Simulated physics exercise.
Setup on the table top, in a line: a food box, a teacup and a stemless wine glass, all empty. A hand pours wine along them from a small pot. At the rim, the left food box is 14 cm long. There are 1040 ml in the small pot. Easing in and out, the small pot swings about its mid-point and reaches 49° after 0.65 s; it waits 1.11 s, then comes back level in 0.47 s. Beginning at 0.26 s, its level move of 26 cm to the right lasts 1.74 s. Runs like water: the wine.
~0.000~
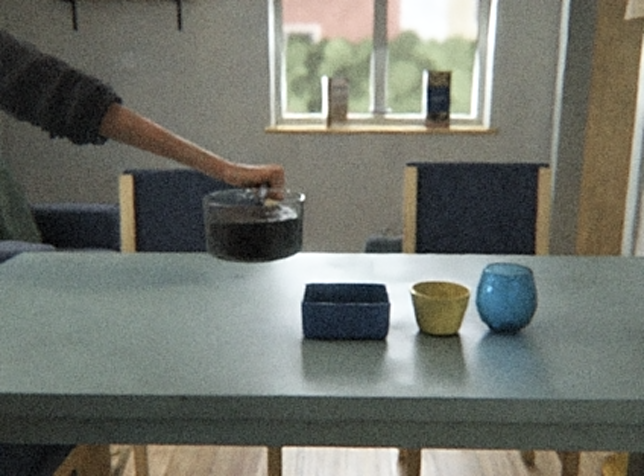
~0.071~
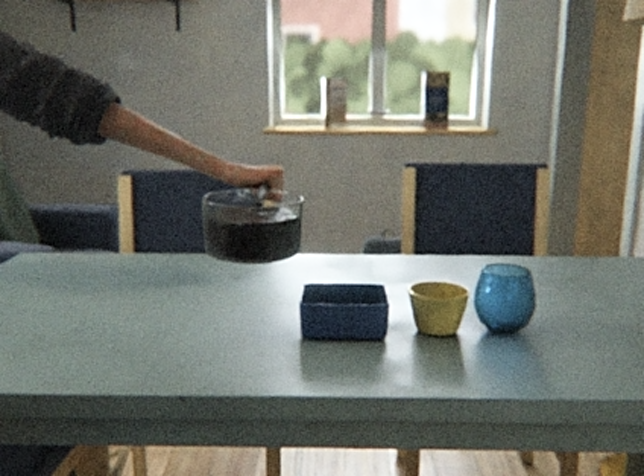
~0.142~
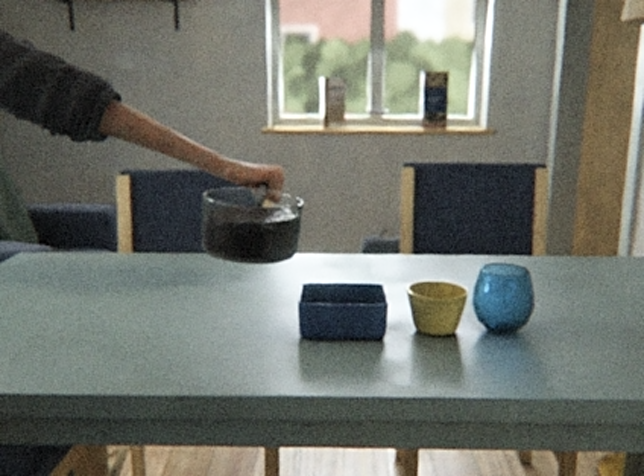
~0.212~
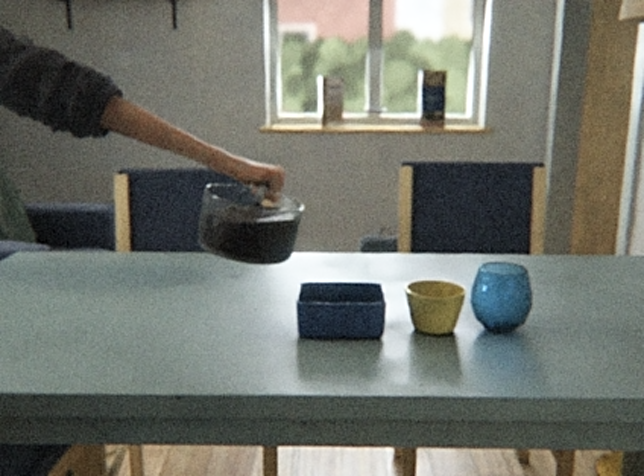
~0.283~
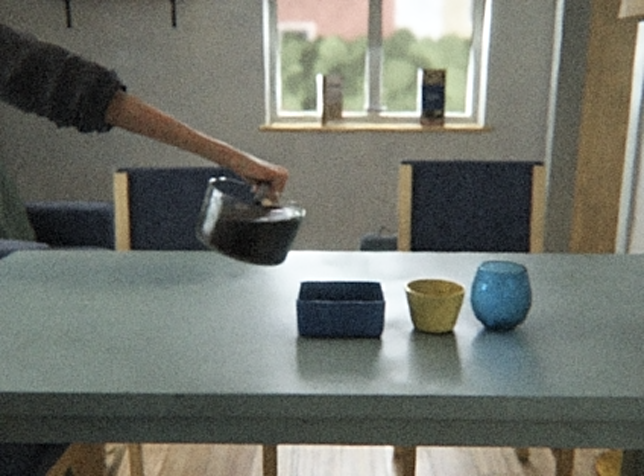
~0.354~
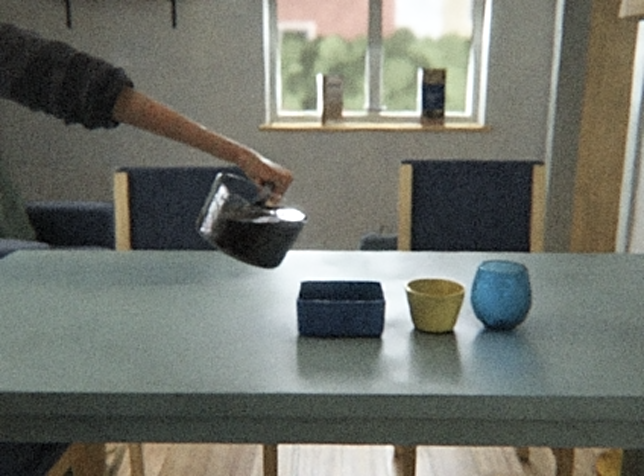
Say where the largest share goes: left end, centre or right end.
Left end.
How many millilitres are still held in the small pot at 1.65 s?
I'd say some 440 ml remain at that point.
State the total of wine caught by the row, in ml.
Taken together, the vessels hold about 360 ml.
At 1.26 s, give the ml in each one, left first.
About 220 ml in the left, 50 ml in the middle and 0 ml in the right.
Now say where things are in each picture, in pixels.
In the first picture, tilt 0°; pouring edge (303, 199); surface from (208, 214) to (301, 214); the left food box's rim runs from (302, 294) to (389, 294); the middle teacup's rim runs from (410, 290) to (470, 291); the right stemless wine glass's rim runs from (486, 270) to (531, 271).
In the second picture, tilt 1°; pouring edge (302, 201); surface from (207, 214) to (300, 215).
In the third picture, tilt 6°; pouring edge (302, 204); surface from (206, 214) to (299, 216).
In the fourth picture, tilt 12°; pouring edge (302, 209); surface from (204, 213) to (299, 215).
In the fifth picture, tilt 20°; pouring edge (304, 214); surface from (203, 212) to (301, 215).
In the sixth picture, tilt 28°; pouring edge (305, 222); surface from (203, 211) to (306, 216).
After 0.87 s the tilt is 49° and from the left they hold 225 ml, 0 ml, 0 ml, the small pot 645 ml, and 0 ml is on the table top.
After 1.26 s the tilt is 49° and from the left they hold 225 ml, 50 ml, 0 ml, the small pot 510 ml, and 210 ml is on the table top.
After 1.65 s the tilt is 49° and from the left they hold 225 ml, 135 ml, 0 ml, the small pot 435 ml, and 220 ml is on the table top.
After 2.09 s the tilt is 10° and from the left they hold 225 ml, 135 ml, 0 ml, the small pot 410 ml, and 265 ml is on the table top.
In the end from the left they hold 225 ml, 135 ml, 0 ml, the small pot 410 ml, and 270 ml is on the table top.
